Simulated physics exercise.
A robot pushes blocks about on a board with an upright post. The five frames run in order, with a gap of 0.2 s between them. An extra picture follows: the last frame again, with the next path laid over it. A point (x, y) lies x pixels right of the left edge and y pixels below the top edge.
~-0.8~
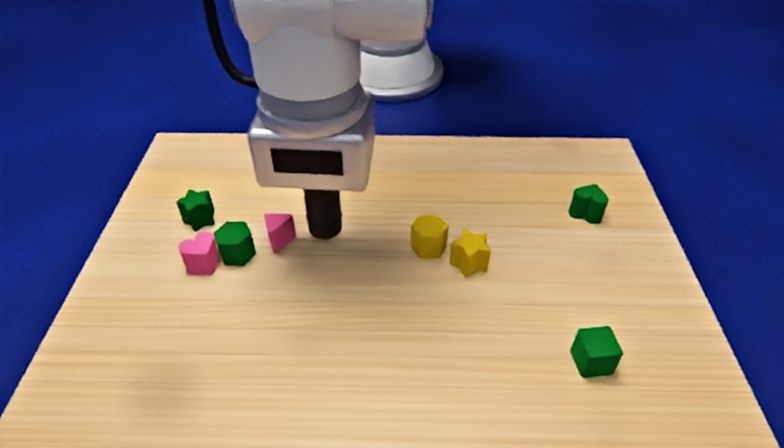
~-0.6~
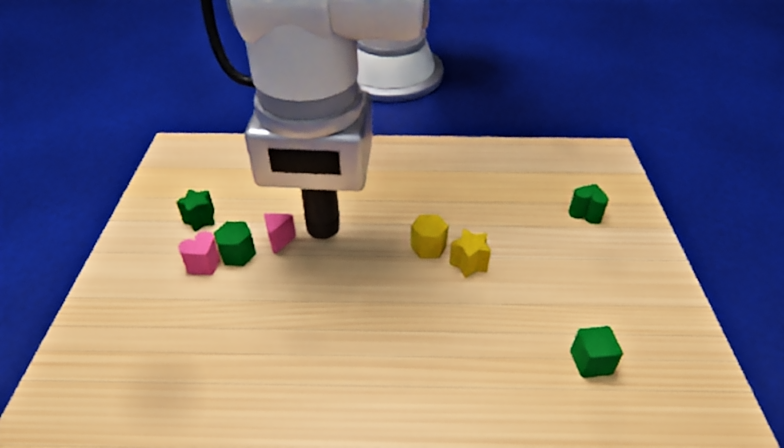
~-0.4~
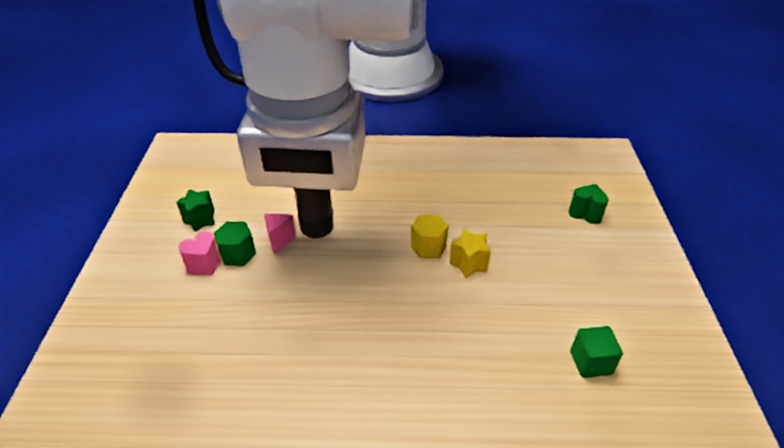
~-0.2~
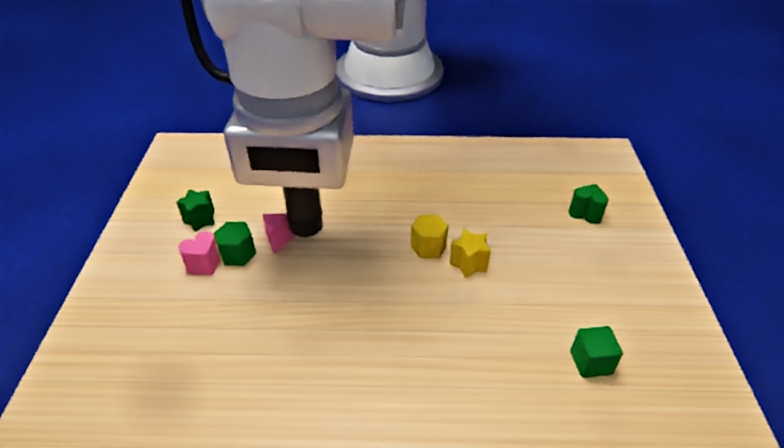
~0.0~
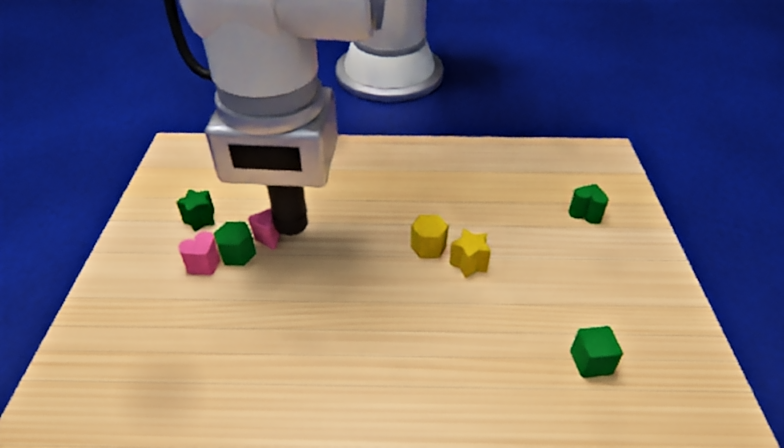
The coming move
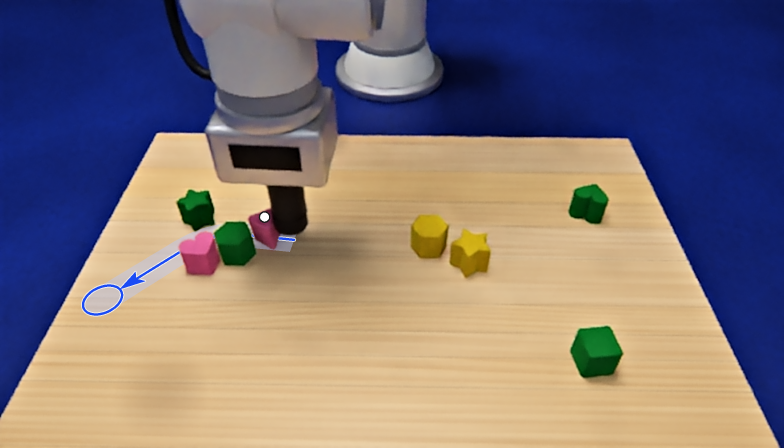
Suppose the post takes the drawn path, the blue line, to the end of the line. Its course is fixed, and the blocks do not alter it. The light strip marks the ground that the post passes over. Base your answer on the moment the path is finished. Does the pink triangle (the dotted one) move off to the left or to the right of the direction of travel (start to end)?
Answer: Right.
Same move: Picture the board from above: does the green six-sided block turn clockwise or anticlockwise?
Seen from above, its turn is counter-clockwise.
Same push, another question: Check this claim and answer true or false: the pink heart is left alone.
It is false.
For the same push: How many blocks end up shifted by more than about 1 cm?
My guess is at least three.
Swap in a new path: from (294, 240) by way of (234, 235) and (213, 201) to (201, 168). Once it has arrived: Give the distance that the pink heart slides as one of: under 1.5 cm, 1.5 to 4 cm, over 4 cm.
Middling, 1.5 to 4 cm.
The drawn path runs from (294, 240) by way of (230, 234) and (167, 260) to (103, 300); the dot is on the pink triangle.
On the path given first. One third of the way, post at (224, 220); green star block at (178, 193); pink heart at (176, 259); green six-sided block at (205, 236), turned 50° anticlockwise; pink triangle at (202, 205), turned 30° clockwise.
Two thirds of the way, post at (160, 245); green star block at (168, 190); pink heart at (168, 271), turned 25° clockwise; green six-sided block at (192, 247), turned 105° anticlockwise; pink triangle at (186, 204), turned 55° clockwise.
At the end, post at (94, 285); green star block at (168, 190); pink heart at (168, 271), turned 25° clockwise; green six-sided block at (192, 247), turned 105° anticlockwise; pink triangle at (186, 204), turned 55° clockwise.
